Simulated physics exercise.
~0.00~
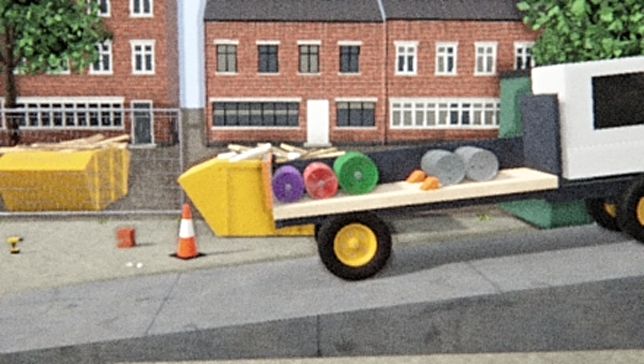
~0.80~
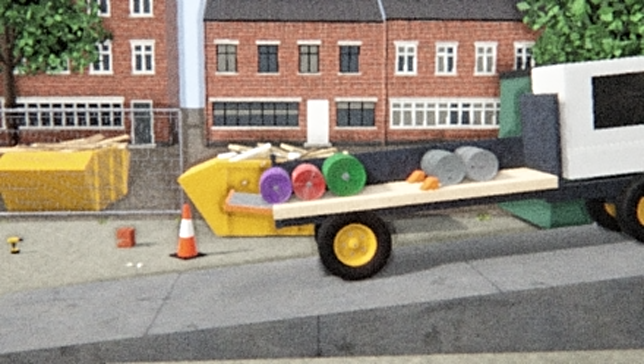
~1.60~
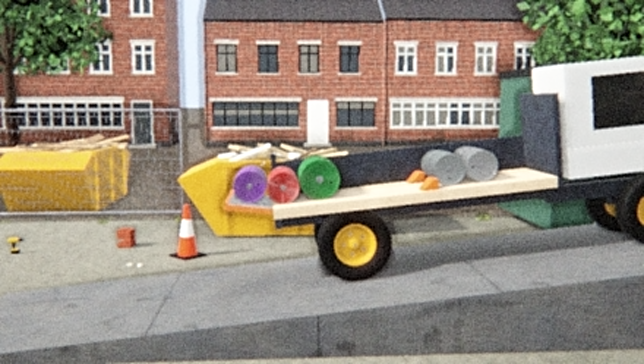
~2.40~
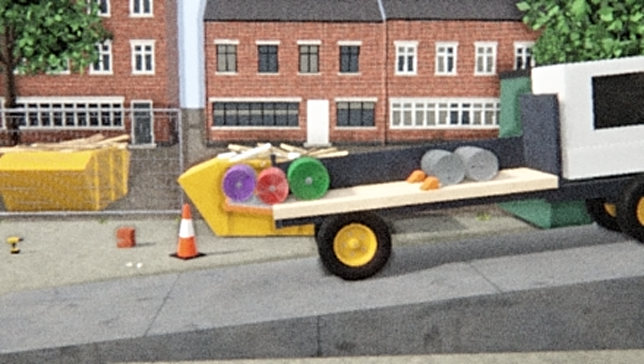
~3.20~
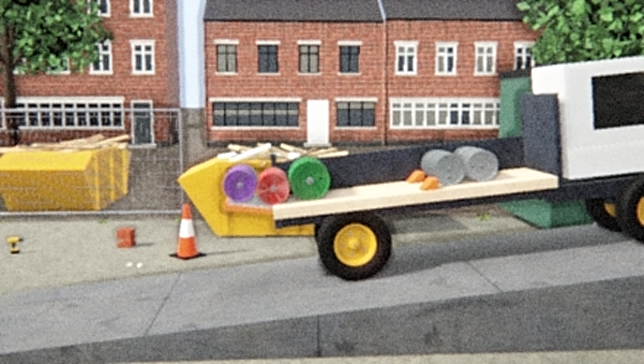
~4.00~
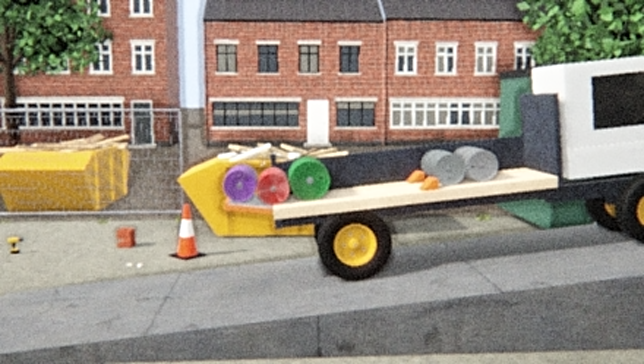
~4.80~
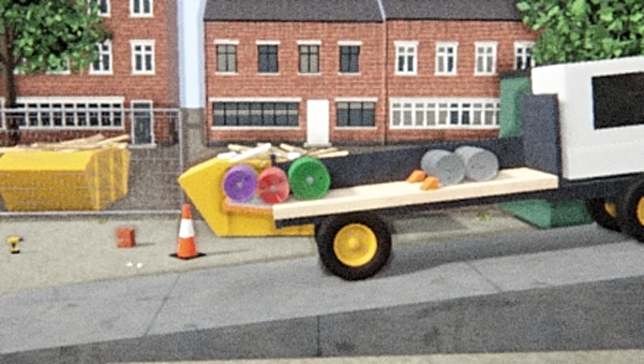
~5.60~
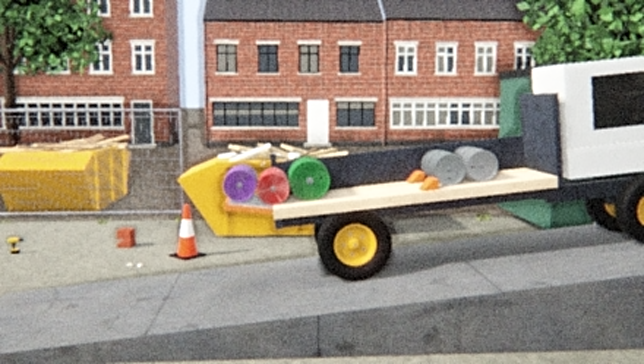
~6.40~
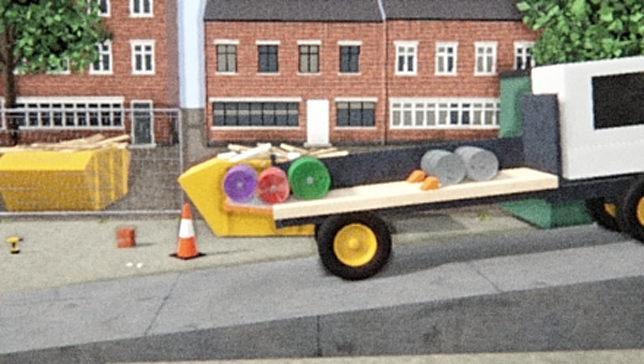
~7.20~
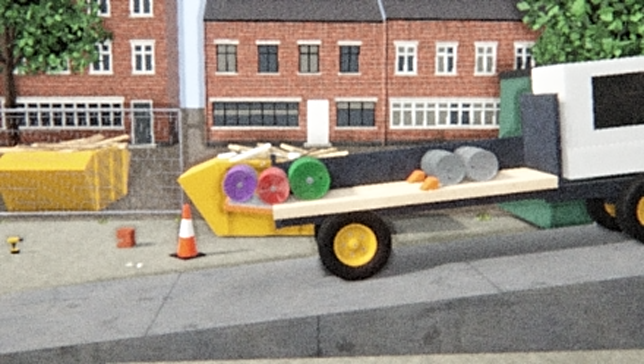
At first, purple, red and green drums sit end-on in a row at the back of a sloping flatbed truck, with two grey ones farther up behind a small orange wedge. The tailgate swings down at the left end, and the three coloured drums begin rolling left. The purple one leads onto the lowered gate, with red and green close behind. They travel only a short way before slowing to a stop. The grey drums and the wedge stay put throughout. It ends with the coloured drums resting side by side, purple on the gate, and none fallen off.
